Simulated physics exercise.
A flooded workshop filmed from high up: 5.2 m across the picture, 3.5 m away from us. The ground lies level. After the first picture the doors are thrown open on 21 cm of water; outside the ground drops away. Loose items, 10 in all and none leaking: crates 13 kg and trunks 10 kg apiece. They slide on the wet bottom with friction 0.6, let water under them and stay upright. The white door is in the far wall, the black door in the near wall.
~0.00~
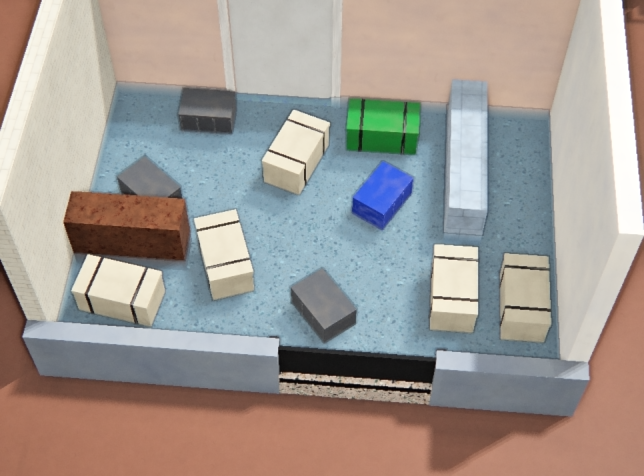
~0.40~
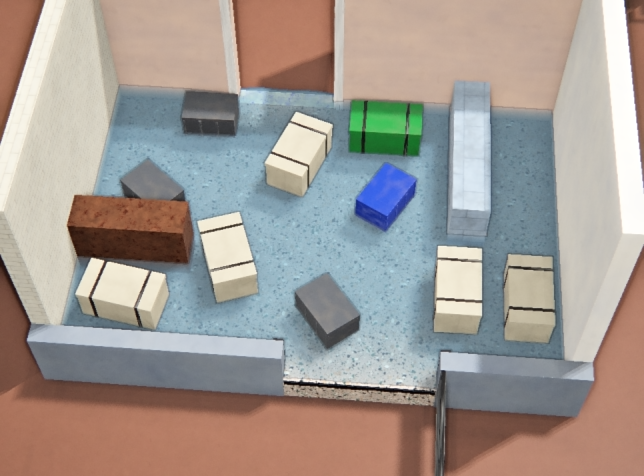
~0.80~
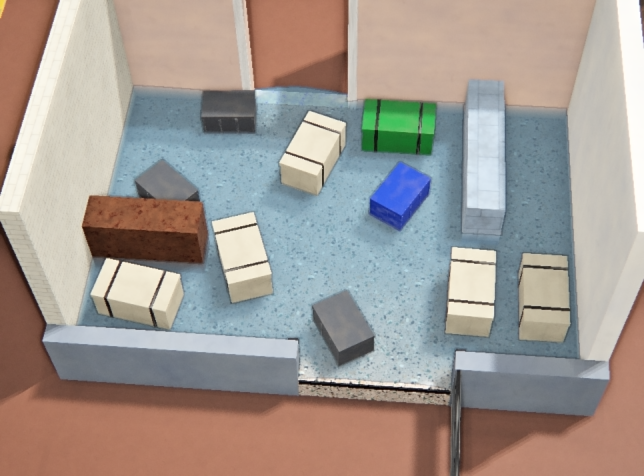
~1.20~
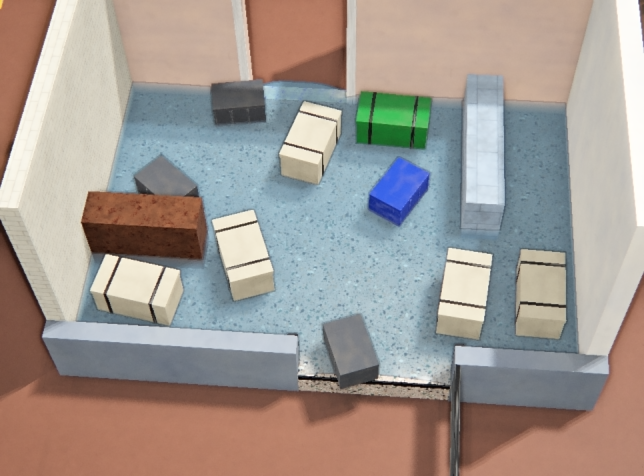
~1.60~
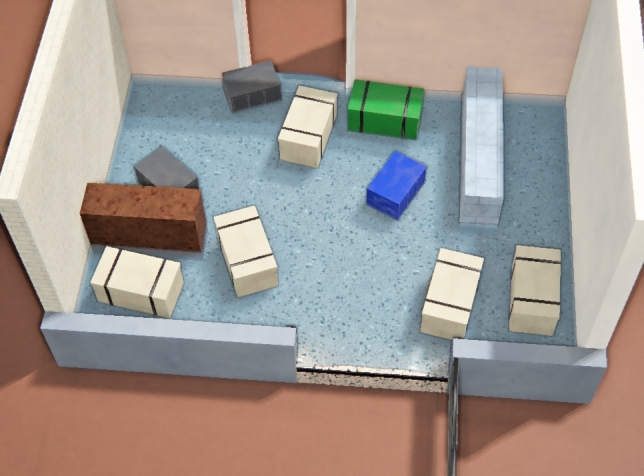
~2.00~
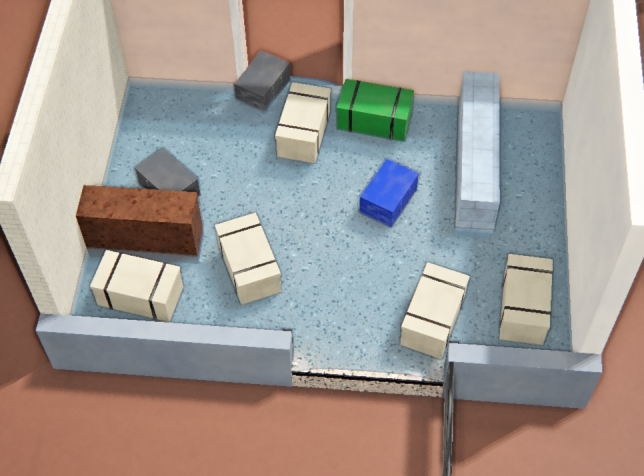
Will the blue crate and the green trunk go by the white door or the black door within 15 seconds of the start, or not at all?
Blue crate: Neither one; green trunk: White doorway.
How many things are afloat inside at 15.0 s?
I count 2.
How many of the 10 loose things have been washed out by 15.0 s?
8 of them.
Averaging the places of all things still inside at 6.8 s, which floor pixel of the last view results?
At about (296, 280).
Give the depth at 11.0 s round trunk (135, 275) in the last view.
About 8 cm.
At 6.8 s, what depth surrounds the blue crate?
About 11 cm.
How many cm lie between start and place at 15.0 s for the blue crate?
Roughly 30 cm.
After 3.0 s the blue crate is near (388, 189), 0.1 m from its start, afloat; the green trunk is near (362, 95), 0.4 m from its start, afloat; 3 of 10 are out; 7 afloat.
After 6.8 s the blue crate is near (380, 194), 0.2 m from its start, afloat; the green trunk has gone out by the white door; 5 of 10 are out; 5 afloat.
After 11.0 s the blue crate is near (384, 200), 0.2 m from its start, afloat; the green trunk has gone out by the white door; 7 of 10 are out; 3 afloat.
After 15.0 s the blue crate is near (385, 210), 0.3 m from its start, afloat; the green trunk has gone out by the white door; 8 of 10 are out; 2 afloat.
